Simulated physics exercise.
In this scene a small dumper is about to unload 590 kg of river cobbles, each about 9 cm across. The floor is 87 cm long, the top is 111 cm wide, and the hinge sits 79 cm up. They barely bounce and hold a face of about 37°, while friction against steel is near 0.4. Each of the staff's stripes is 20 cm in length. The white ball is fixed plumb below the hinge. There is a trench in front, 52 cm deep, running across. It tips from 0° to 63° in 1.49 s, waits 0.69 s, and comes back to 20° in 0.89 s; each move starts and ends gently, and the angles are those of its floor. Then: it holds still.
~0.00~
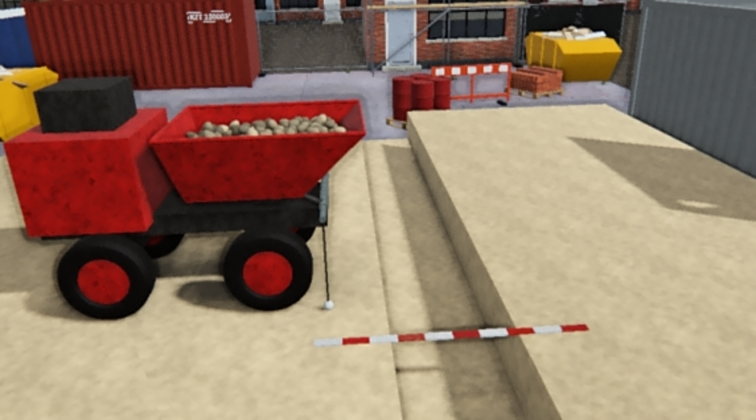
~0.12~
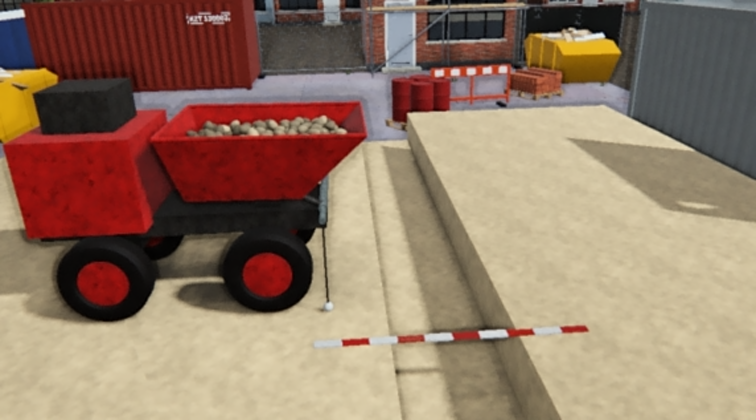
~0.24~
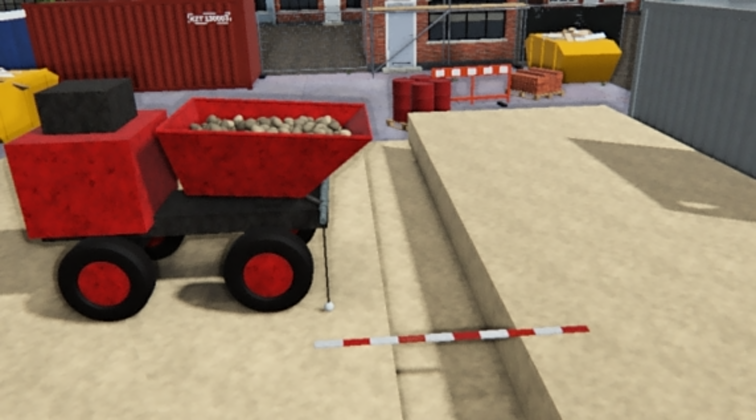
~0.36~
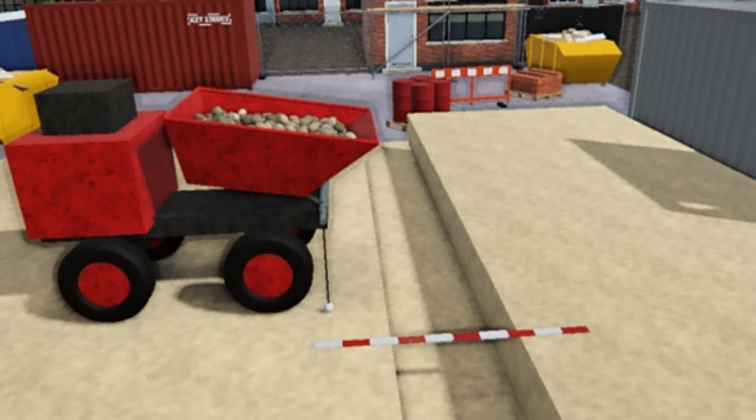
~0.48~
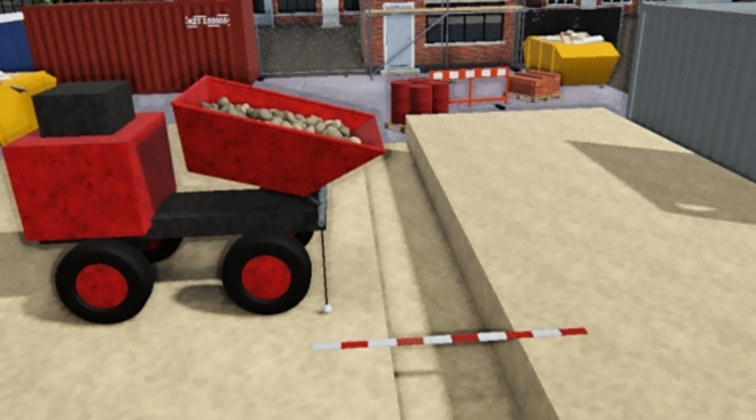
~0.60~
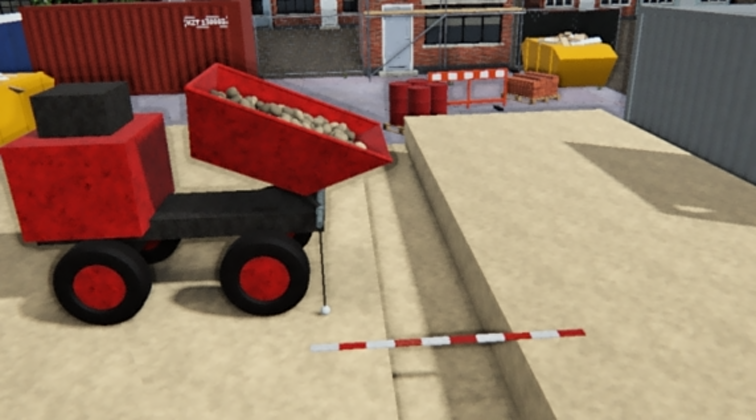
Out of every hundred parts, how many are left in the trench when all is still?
Near 75 in every hundred.
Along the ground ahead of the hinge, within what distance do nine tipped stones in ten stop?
About 160 cm.
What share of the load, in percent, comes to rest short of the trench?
0 per cent or so.
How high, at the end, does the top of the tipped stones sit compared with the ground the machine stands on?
Roughly 10 cm above the ground.
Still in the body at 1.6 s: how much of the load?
Near 80 in a hundred.
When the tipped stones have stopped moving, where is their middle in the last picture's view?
Roughly (453, 313), I'd say.
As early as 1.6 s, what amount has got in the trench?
Around 20 per cent of it.
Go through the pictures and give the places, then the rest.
Lip at (365, 134), floor tilted 0°, highest stones at (282, 125), in the first picture.
Lip at (367, 136), floor tilted 1°, highest stones at (272, 127); the stones move at 0.2 m/s on average, in the second picture.
Lip at (372, 139), floor tilted 4°, highest stones at (254, 124); the stones move at 0.4 m/s on average, in the third picture.
Lip at (379, 144), floor tilted 9°, highest stones at (248, 118); the stones move at 0.5 m/s on average, in the fourth picture.
The body is at 15°, its lip at (385, 152); the top of the load is at (229, 110); the stones move at 0.7 m/s on average, in the fifth picture.
The body is at 22°, its lip at (392, 161); the top of the load is at (227, 98); the stones move at 0.7 m/s on average, in the sixth picture.
After 1.1 s the floor is at 53°; 100 % in the body; the foremost stones are at (389, 167).
After 1.6 s the floor is at 63°; 82 % in the body, 18 % in the trench; the foremost stones are at (463, 247).
After 3.5 s the floor is at 20°; 11 % in the body, 77 % in the trench, 12 % past the trench; the foremost stones are at (618, 254).
After 6.2 s the floor is at 20°; 11 % in the body, 77 % in the trench, 12 % past the trench; the foremost stones are at (618, 254).
